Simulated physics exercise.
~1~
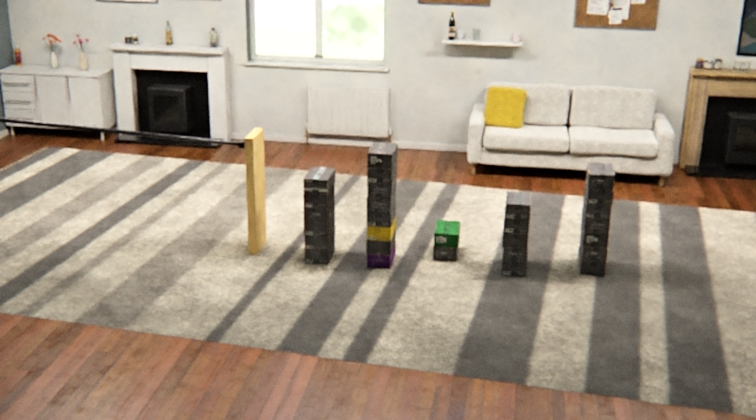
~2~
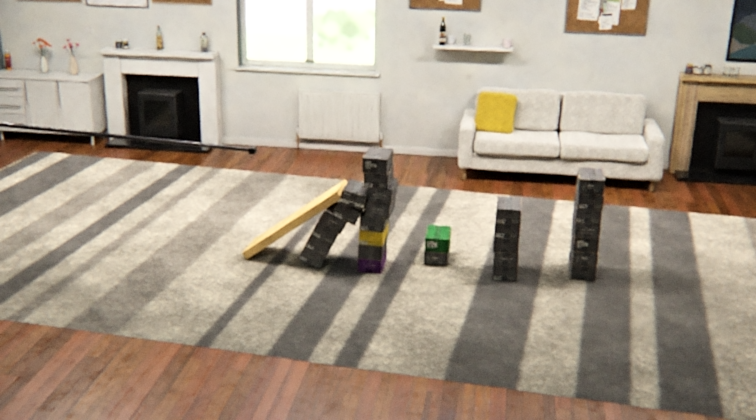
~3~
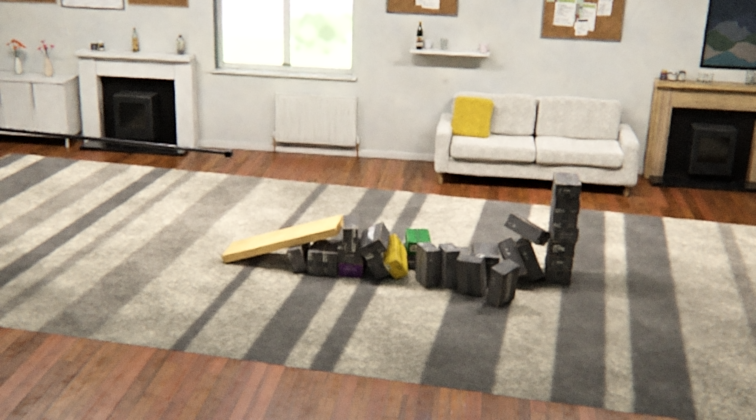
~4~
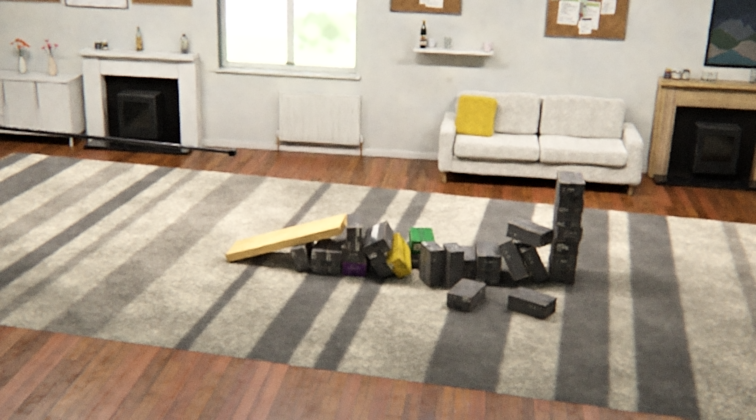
A tall yellow board tips right into a row of dark box columns in a living room, toppling the nearer ones into a jumbled heap around a green box, while the farthest column stays standing and the board rests slanted on the fallen boxes.
